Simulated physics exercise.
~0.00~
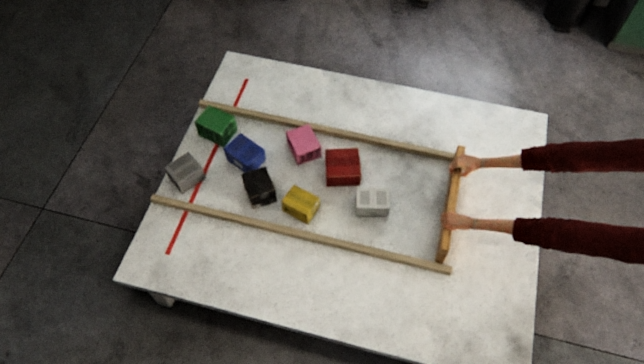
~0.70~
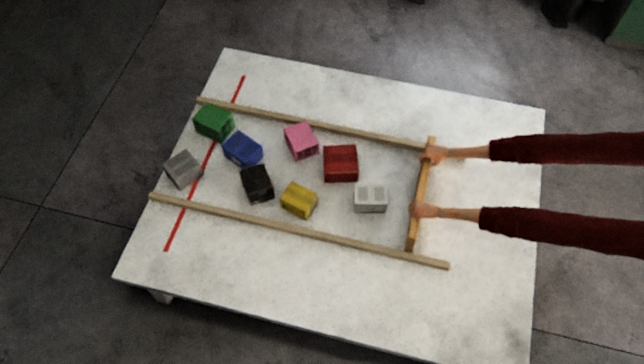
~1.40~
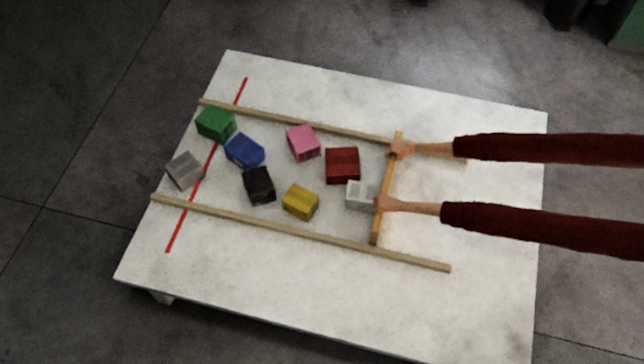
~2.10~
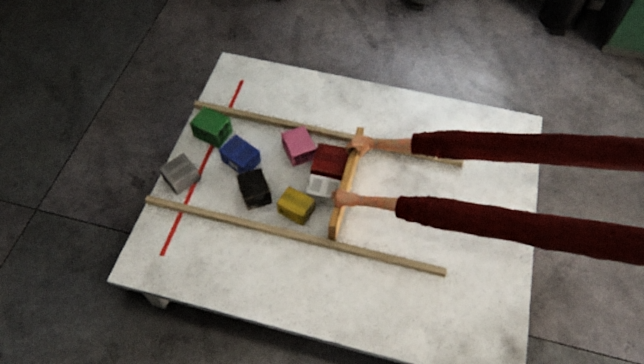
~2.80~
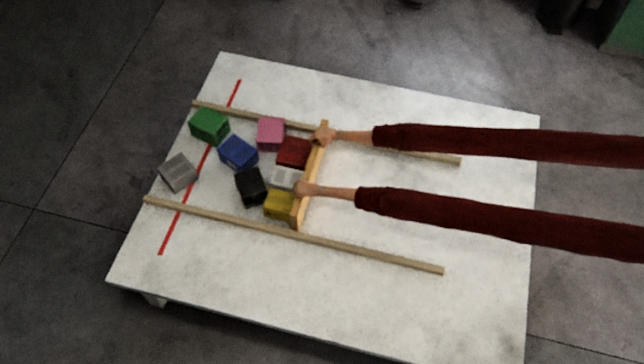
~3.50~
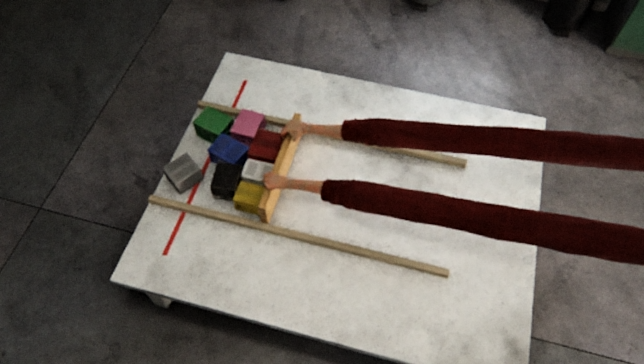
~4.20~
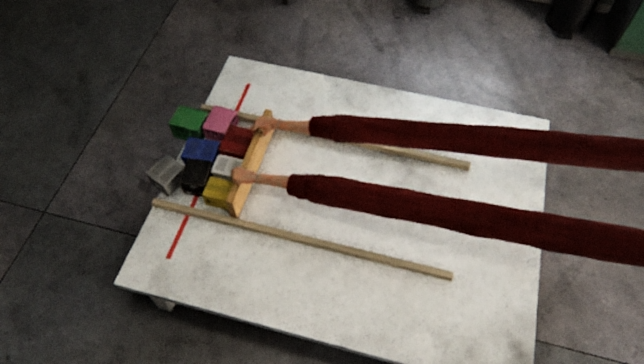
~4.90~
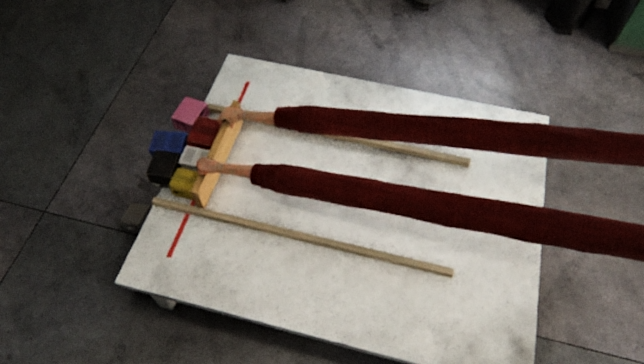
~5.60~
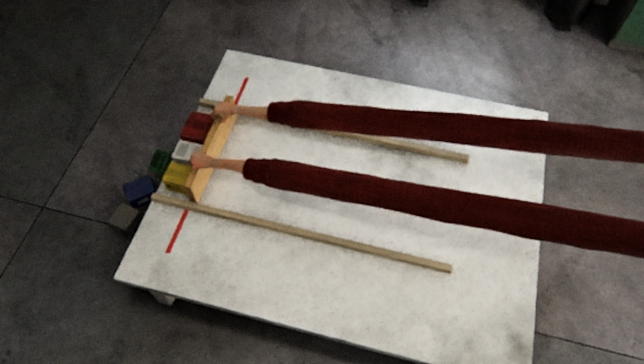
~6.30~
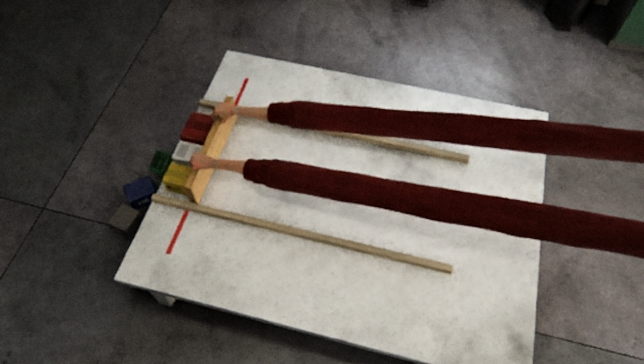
On a pale platform above a dark tiled floor, two arms in dark red sleeves hold a wooden plank upright between two rails, with colourful blocks scattered to its left. The plank slides left and meets the white block, then gathers the red one. It goes on to collect the yellow and pink blocks, bunching them against the blue and black ones. The crowded group is pushed over the red tape toward the left edge, where blocks begin to go over. The plank halts near the tape, with the red, white and yellow blocks still against it, while pink, black, blue, green and grey have gone off.
